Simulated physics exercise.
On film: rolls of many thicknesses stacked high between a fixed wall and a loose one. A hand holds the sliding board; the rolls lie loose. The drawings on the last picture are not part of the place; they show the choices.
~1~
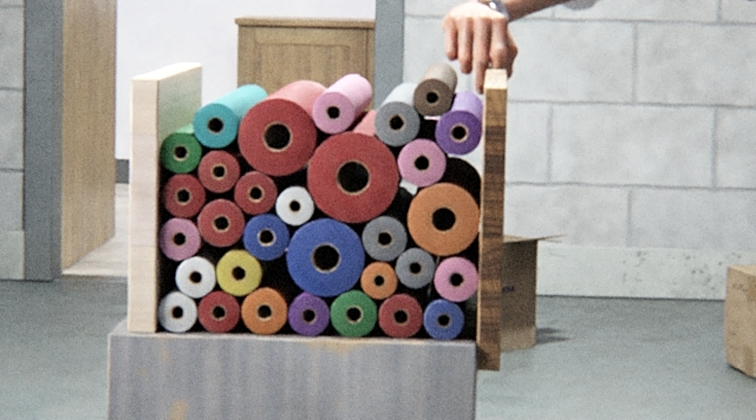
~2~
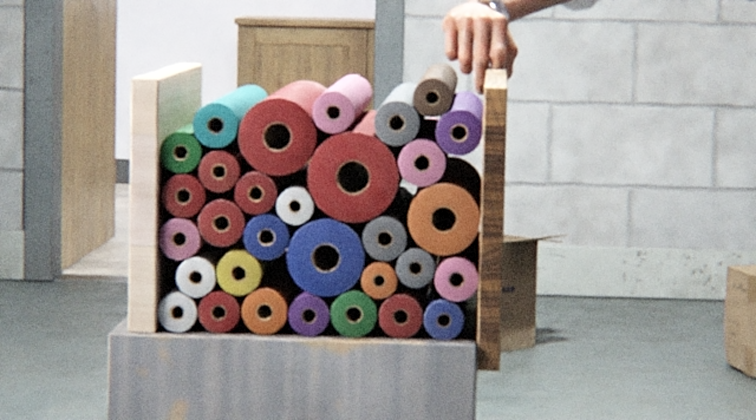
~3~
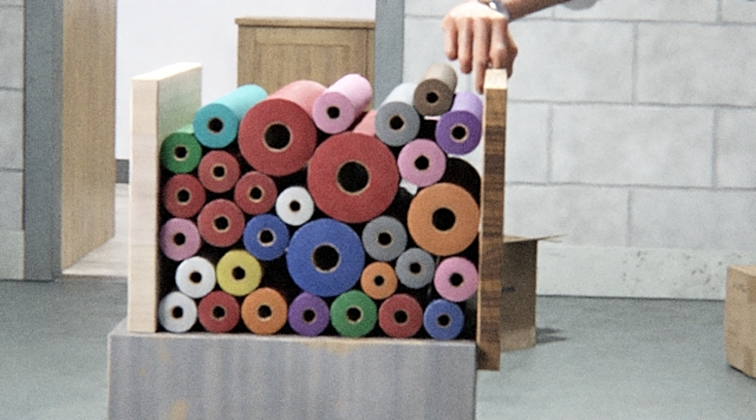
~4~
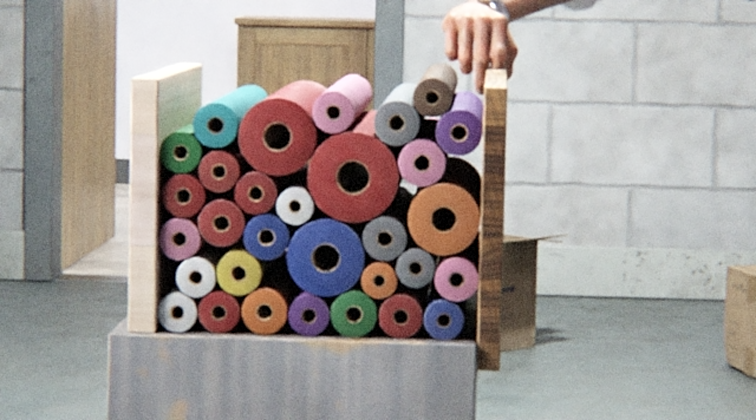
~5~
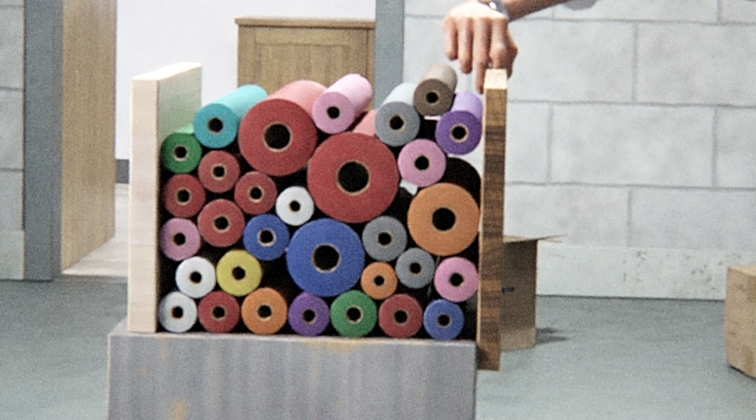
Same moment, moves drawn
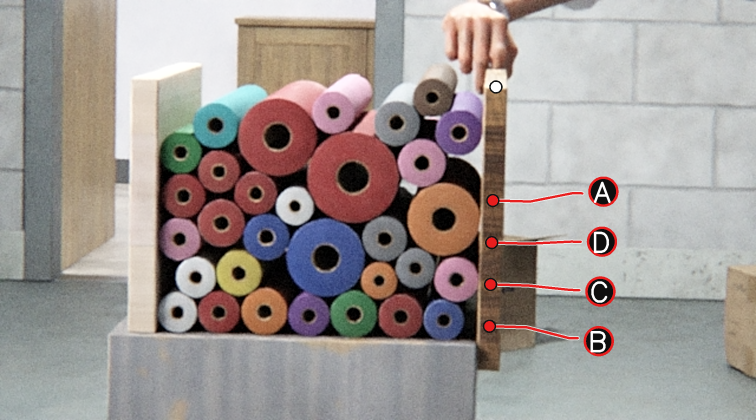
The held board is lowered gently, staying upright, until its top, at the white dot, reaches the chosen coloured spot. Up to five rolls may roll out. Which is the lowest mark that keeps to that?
No lower than C.
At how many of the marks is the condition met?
Three of them.
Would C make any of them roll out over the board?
At C: Yes.
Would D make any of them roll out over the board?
At D: Yes.
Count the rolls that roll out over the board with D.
With D, two.
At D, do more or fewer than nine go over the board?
At D, fewer than nine.
On the marked copy, A at (493, 201); B at (489, 326); C at (490, 284); D at (491, 243); the white dot at (496, 87).
With C. Early on, top of the board (482, 173).
Further on, top of the board (479, 271).
At the end, top of the board (479, 283), two out over the board.
As for the rest, A one out over the board; B more than five out over the board; D two out over the board.
